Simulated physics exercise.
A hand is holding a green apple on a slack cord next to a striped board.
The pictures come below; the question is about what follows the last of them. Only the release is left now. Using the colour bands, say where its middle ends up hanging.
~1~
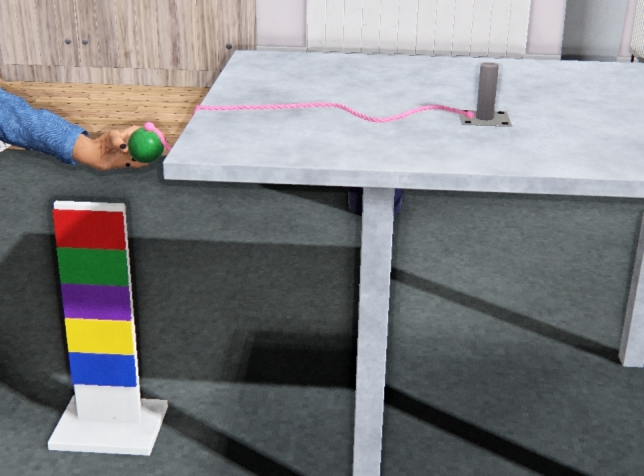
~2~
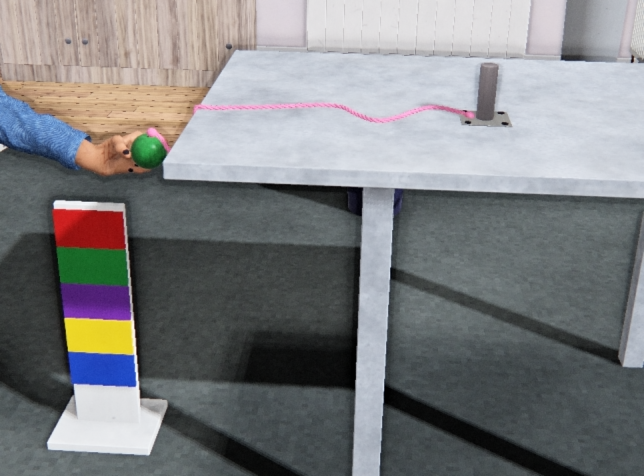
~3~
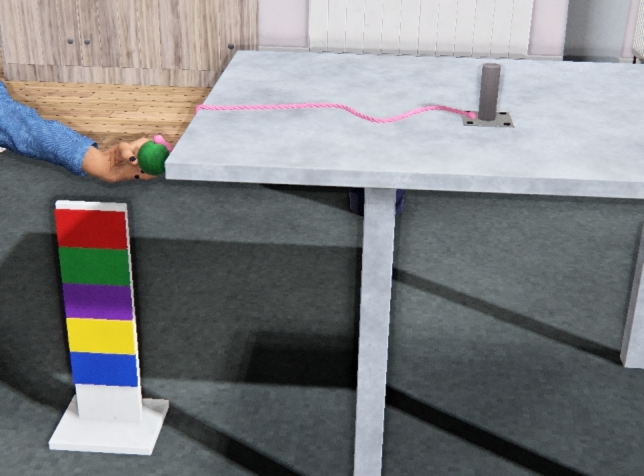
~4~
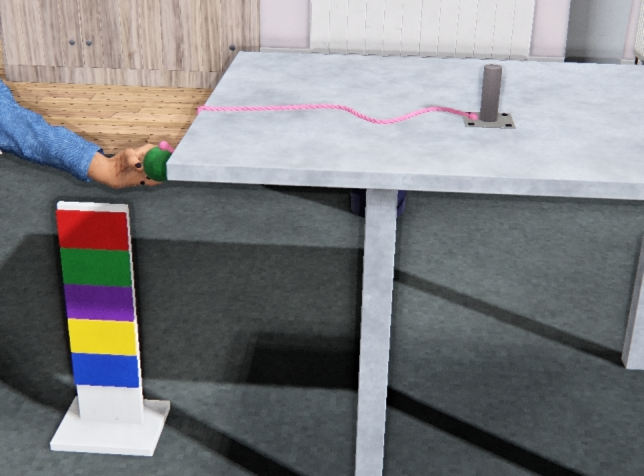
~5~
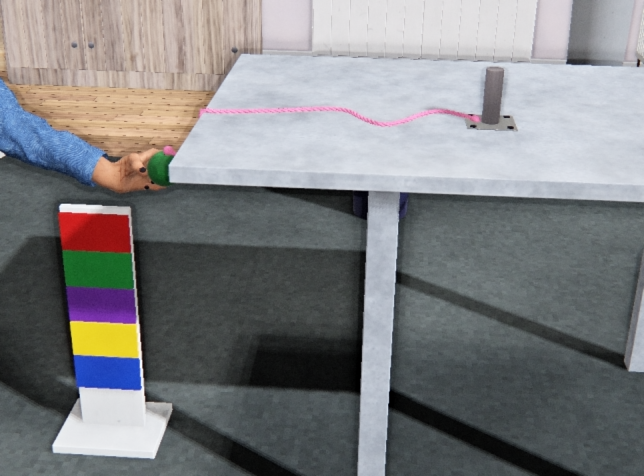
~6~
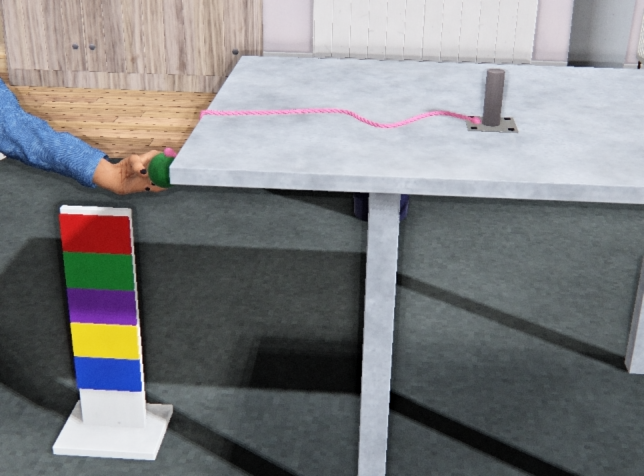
Its middle ends up at the green band.
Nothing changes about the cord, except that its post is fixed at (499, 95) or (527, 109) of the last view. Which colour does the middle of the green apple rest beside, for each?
Try one - red; try two - red.
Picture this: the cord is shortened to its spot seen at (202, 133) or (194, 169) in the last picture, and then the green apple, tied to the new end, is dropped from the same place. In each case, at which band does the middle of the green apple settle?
In order of the tries: No band; then red.
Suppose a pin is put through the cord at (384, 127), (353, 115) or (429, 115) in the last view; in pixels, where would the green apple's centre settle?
Try one gives (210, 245), try two (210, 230), and try three (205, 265).
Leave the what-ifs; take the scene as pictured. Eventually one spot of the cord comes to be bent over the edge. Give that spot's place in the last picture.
Near pixel (259, 113).
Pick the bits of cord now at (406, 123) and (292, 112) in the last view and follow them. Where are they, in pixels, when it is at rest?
The first one ends up at (377, 119) and the second one at (236, 113).
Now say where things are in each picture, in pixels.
Green apple (146, 146); red (89, 231); green (92, 268); purple (96, 303); yellow (99, 338); blue (102, 371), in the first frame.
Green apple (149, 151); cord through (442, 108) (390, 120) (332, 106) (260, 107) (195, 128), in the second frame.
Green apple (155, 158), in the third frame.
Green apple (161, 164); cord through (446, 110) (393, 121) (336, 107) (263, 109) (199, 129), in the fourth frame.
Green apple (165, 169), in the fifth frame.
Green apple (166, 170); cord through (449, 114) (396, 125) (339, 111) (266, 113) (202, 134), in the sixth frame.
Soon after, apple near (238, 264); level with green.
After that, apple near (194, 269); level with green.
In the end, apple near (205, 272); level with green. Its centre hangs level with the green band.
